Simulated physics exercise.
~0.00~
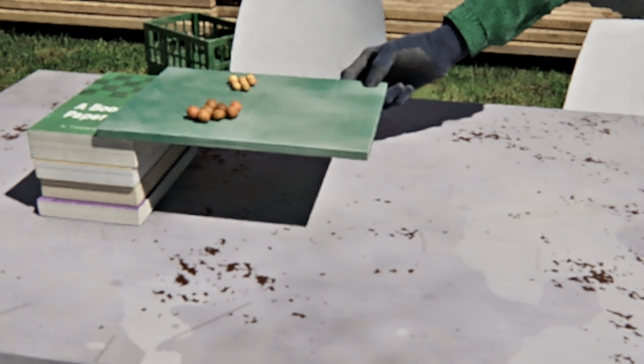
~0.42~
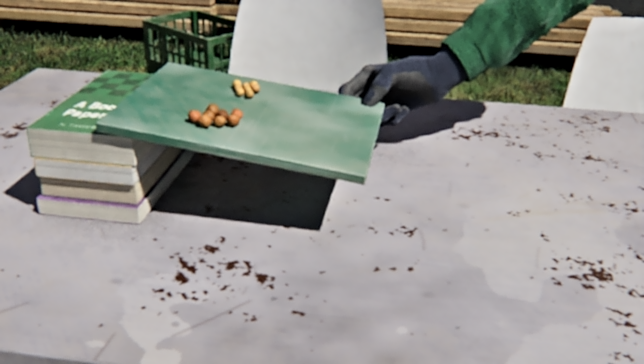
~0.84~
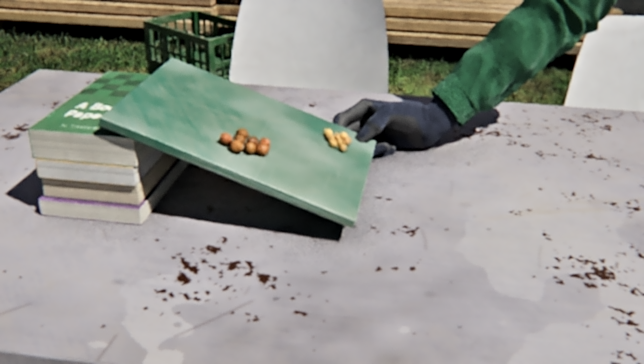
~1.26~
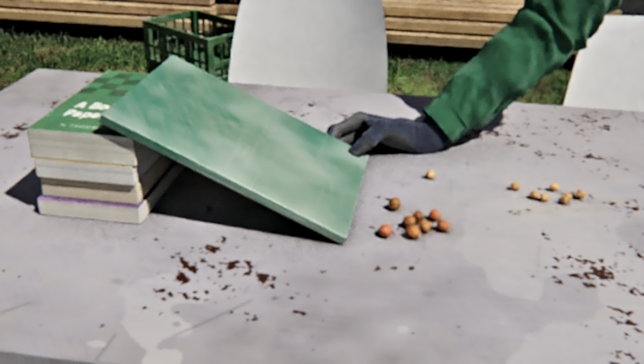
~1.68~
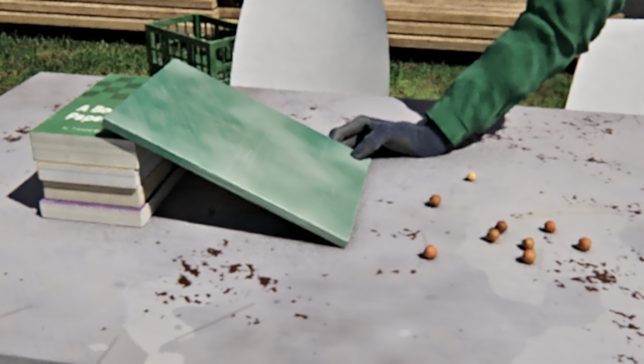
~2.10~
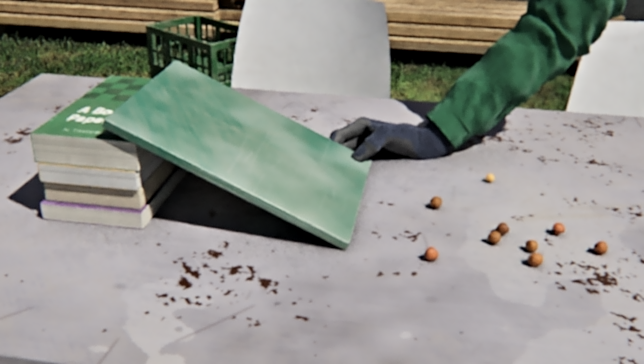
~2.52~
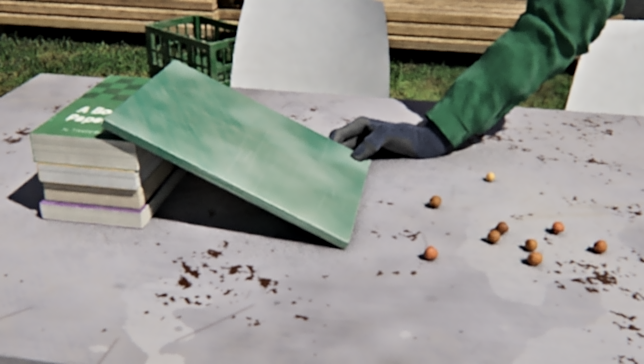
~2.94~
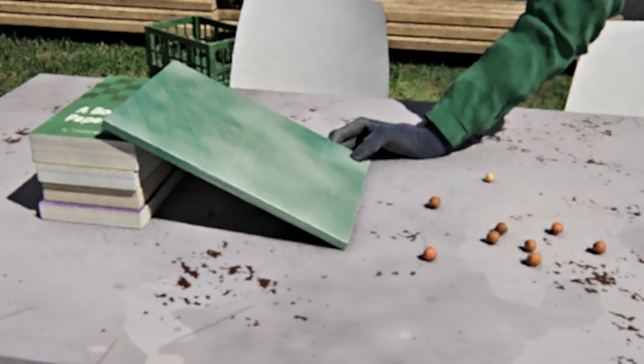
A gloved hand lowers a green board's end and small balls roll off across the table.
